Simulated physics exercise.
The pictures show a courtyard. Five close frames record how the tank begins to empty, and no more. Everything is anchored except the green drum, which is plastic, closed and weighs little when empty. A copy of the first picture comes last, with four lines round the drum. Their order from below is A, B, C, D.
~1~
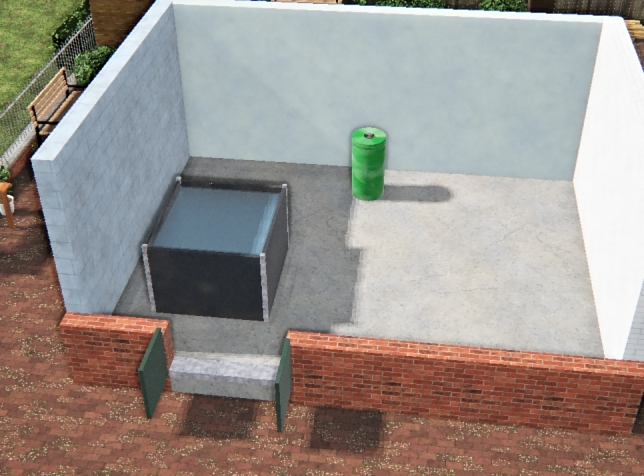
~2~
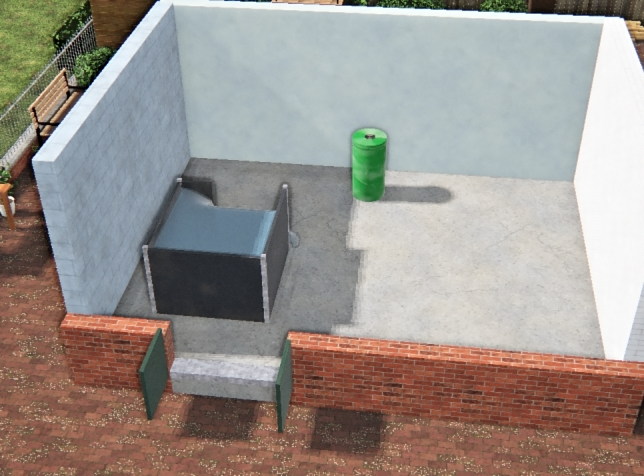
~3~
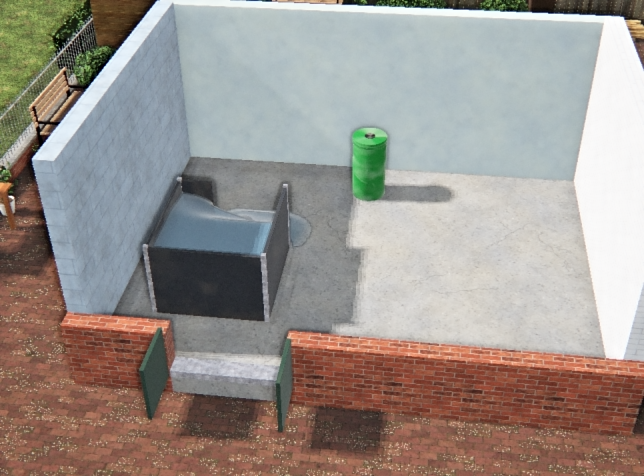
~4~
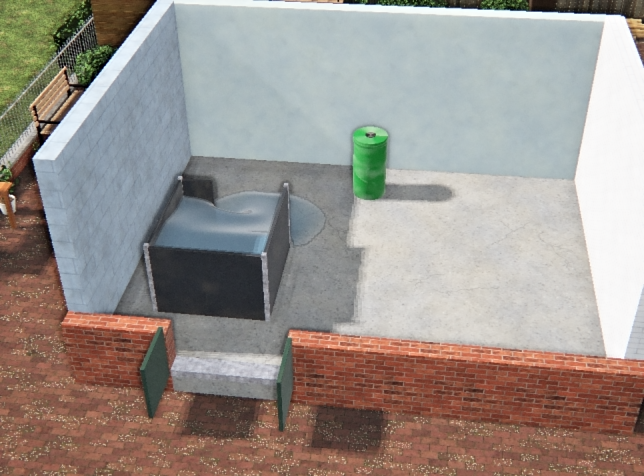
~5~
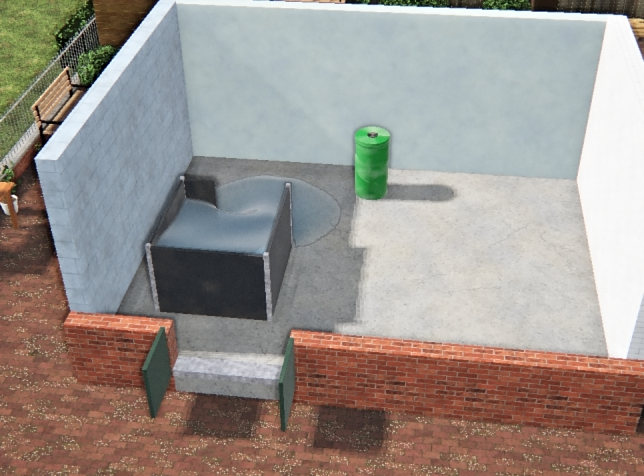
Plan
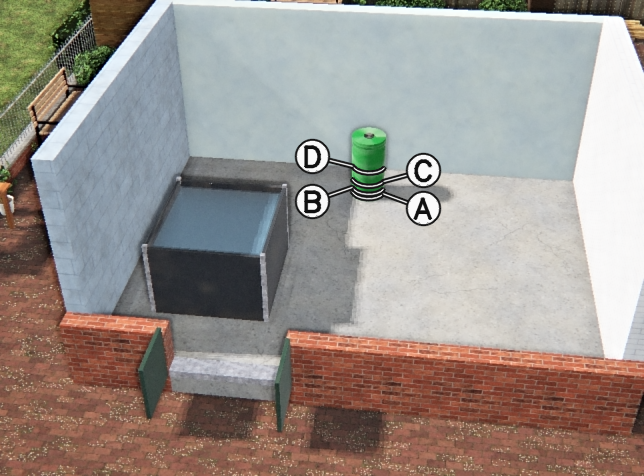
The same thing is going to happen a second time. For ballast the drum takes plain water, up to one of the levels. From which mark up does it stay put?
Use level D.
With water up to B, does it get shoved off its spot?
Yes, it does.
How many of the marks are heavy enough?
One.
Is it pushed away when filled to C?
Yes.
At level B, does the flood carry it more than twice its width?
Yes, it does.
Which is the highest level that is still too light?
C.
On the marked copy, A at (366, 198); B at (366, 194); C at (367, 186); D at (367, 173); from the bottom up A, B, C, D.
Choosing A, it is pushed about 7 times its own width away.
Choosing B, it is pushed about 6 times its own width away.
Choosing C, it is pushed about twice its own width away.
Choosing D, it does not move.
